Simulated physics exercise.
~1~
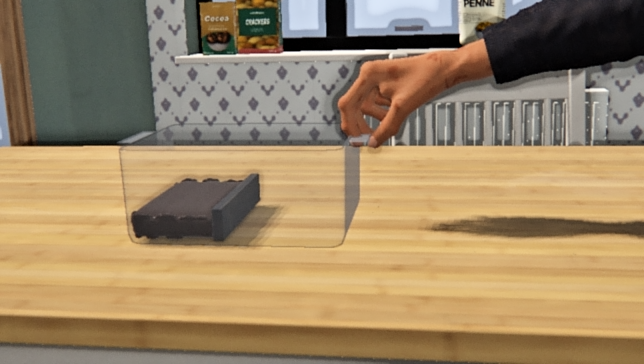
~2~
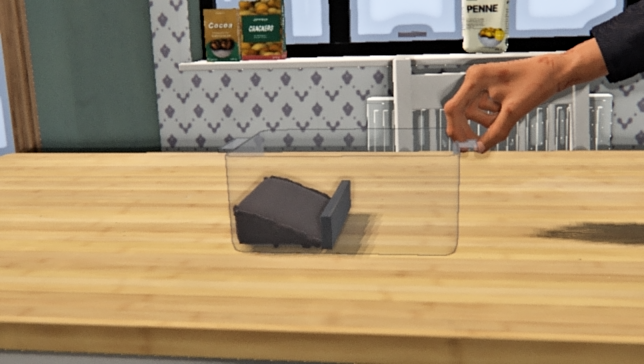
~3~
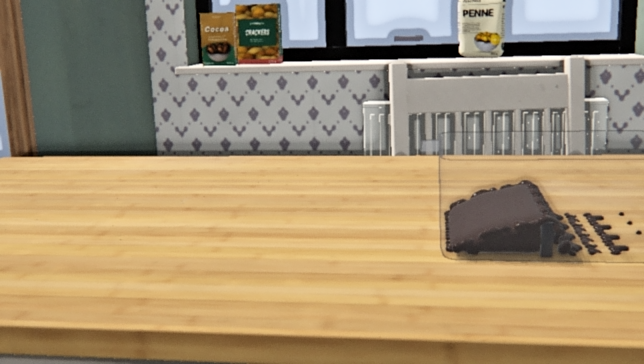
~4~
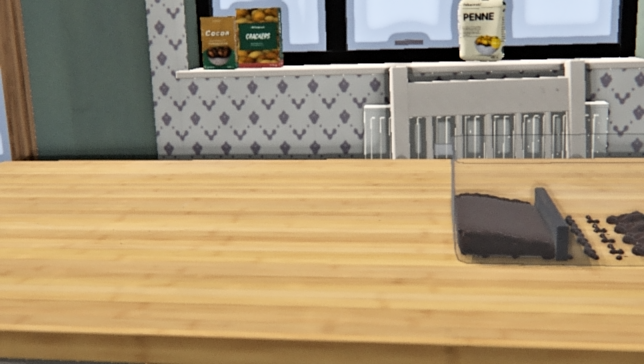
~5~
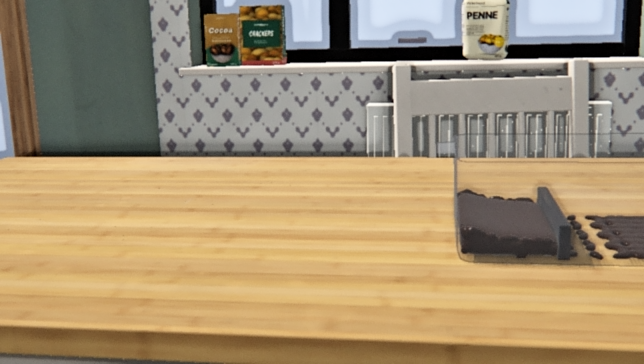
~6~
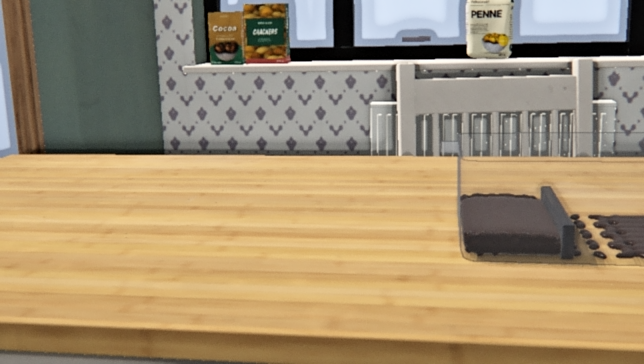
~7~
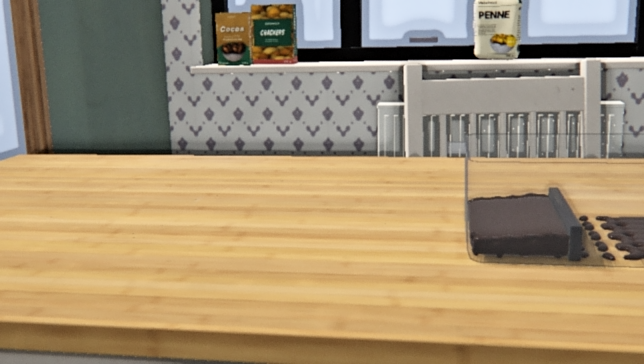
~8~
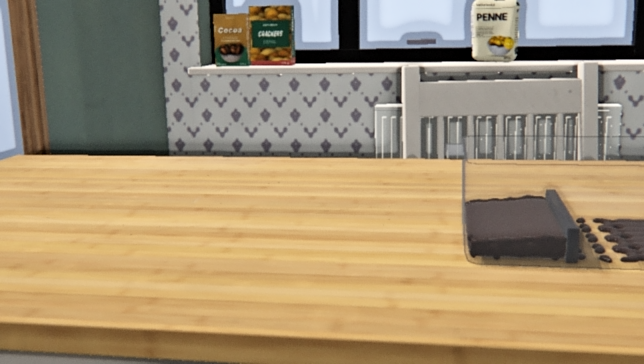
The footage shows a hand sliding a clear rectangular tub to the right across a wooden table, its dark contents tilting and partly passing beyond an upright divider. The tub stops at the right edge of view, with most of the dark material settled left of the divider.
